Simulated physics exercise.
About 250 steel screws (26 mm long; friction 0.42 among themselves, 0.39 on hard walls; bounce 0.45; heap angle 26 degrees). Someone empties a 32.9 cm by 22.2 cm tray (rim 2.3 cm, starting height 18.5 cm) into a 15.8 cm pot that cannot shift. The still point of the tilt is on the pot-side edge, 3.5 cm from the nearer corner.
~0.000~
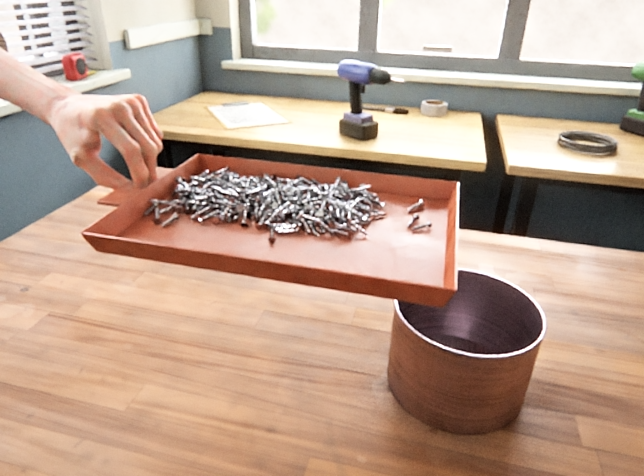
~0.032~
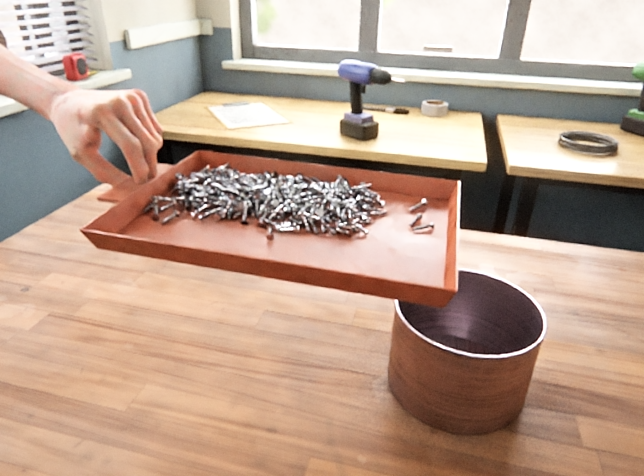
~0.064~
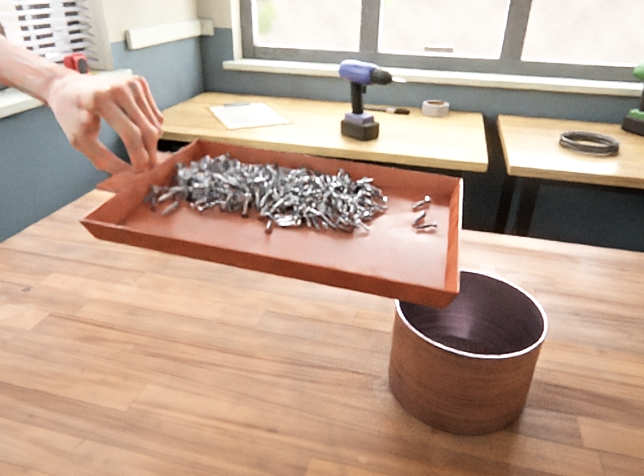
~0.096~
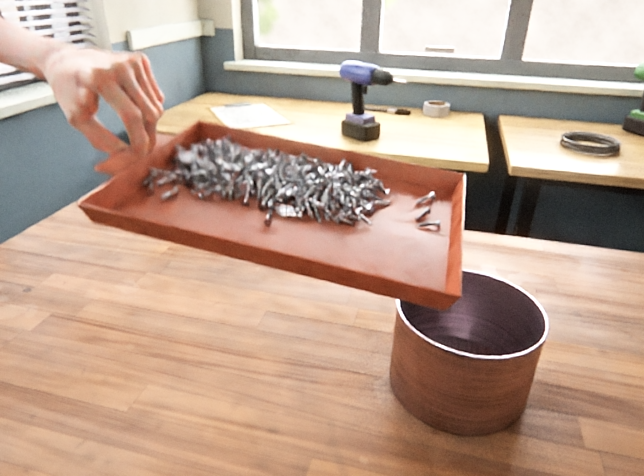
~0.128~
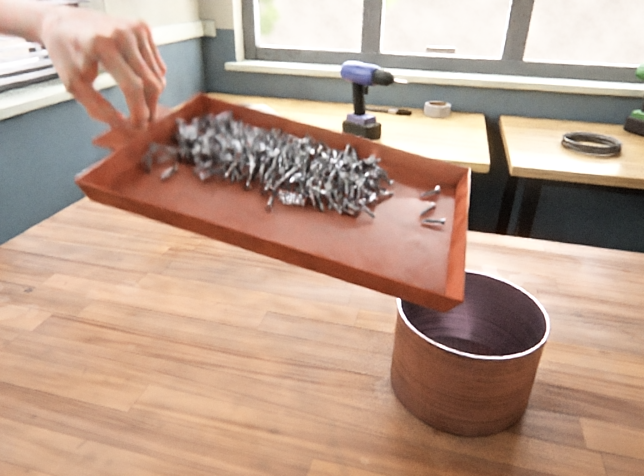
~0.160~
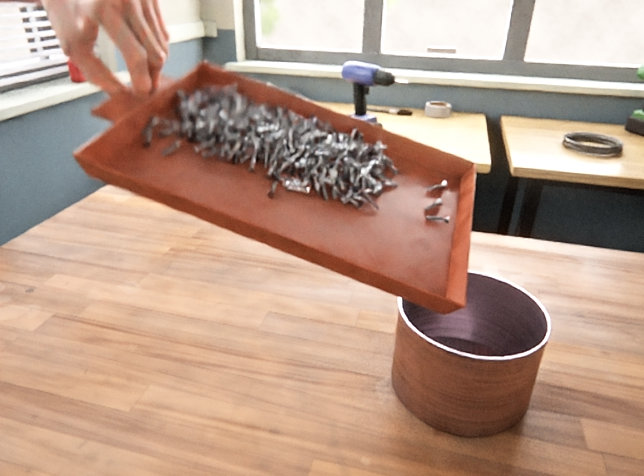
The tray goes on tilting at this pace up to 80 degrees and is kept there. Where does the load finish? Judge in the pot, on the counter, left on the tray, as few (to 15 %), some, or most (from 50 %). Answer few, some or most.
Pot few, counter most, tray few.
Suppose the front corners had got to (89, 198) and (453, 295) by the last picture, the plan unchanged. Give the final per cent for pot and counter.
Pot 0, counter 100.
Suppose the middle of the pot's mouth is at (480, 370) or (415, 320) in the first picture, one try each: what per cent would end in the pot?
Some 50 and 0 per cent.
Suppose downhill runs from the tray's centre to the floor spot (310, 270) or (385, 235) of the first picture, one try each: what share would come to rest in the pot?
About 0 and 35 per cent.
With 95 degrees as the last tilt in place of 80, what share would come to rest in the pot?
It would be near 0 per cent.
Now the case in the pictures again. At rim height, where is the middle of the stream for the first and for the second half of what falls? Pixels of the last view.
At about (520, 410), then at (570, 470).
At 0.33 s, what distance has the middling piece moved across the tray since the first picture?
Roughly 1 cm.
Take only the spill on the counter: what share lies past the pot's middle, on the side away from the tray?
Roughly 90 per cent.
After 0.33 s, tilt 51 degrees; the tray holds 100 %, the pot 0 %.
After 0.45 s, tilt 73 degrees; the tray holds 100 %, the pot 0 %.
After 0.69 s, tilt 80 degrees; the tray holds 0 %, the pot 0 %.
At rest (1.7 s), pot 0 %, counter 100 %, tray 0 %.
